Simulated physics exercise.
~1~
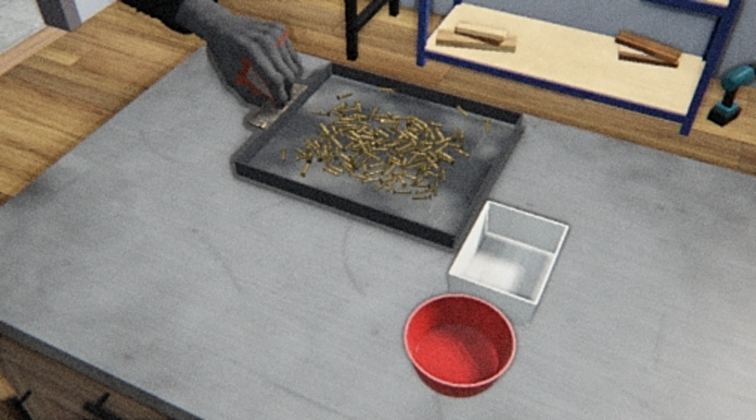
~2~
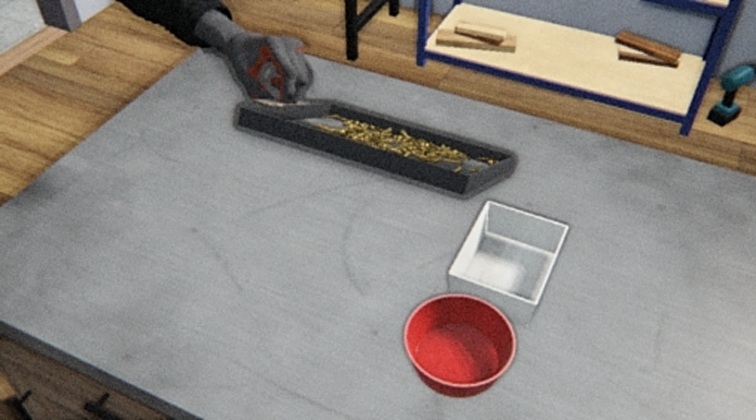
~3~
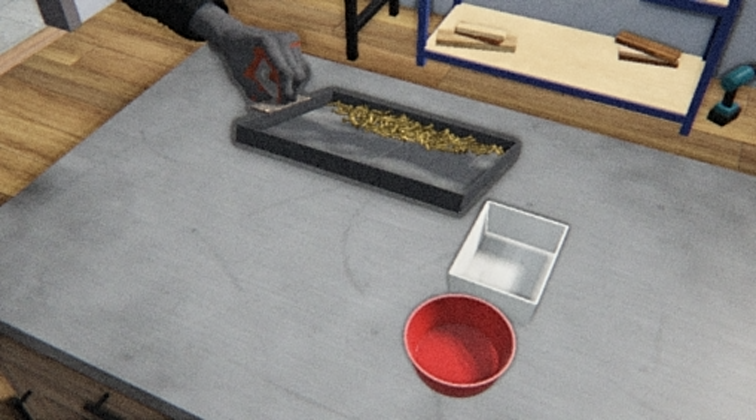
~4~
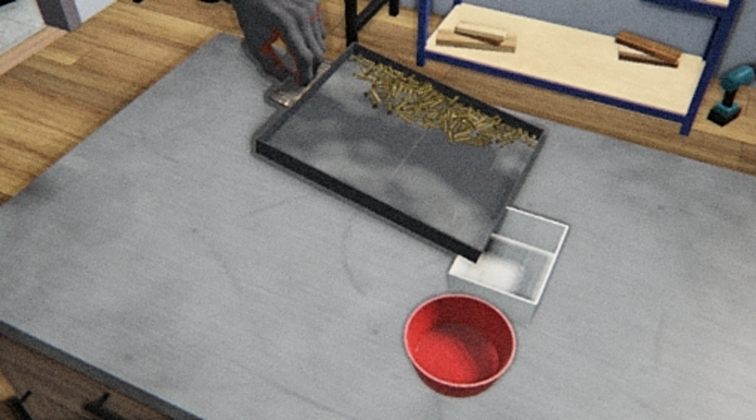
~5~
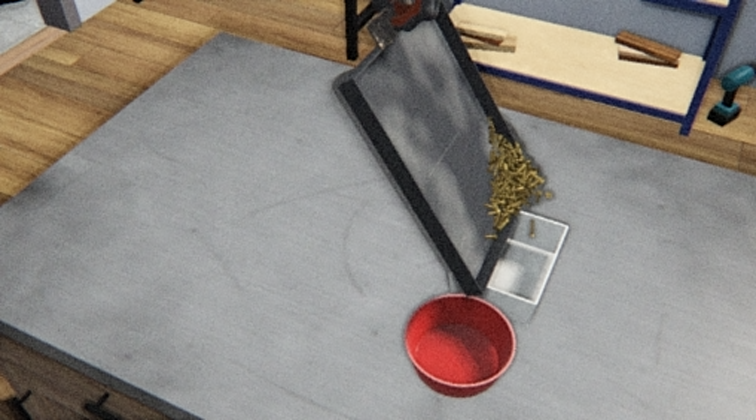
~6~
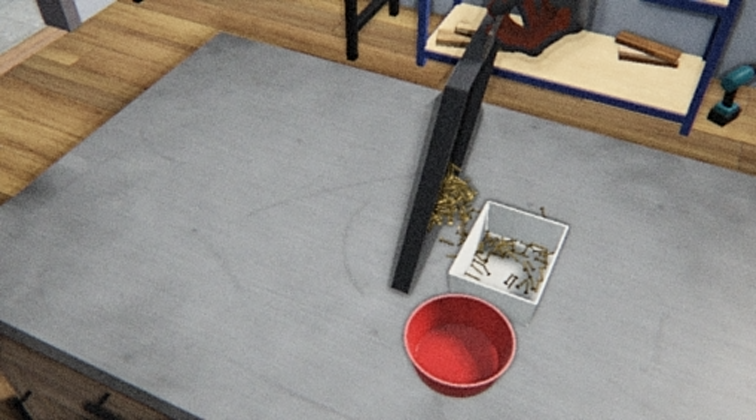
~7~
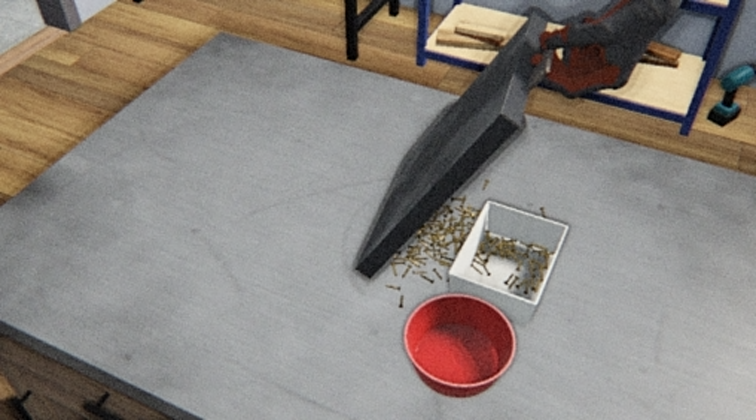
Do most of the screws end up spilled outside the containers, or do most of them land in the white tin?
Most of the screws spill outside the containers. A good share still lands in the white tin, while the red dish stays empty.
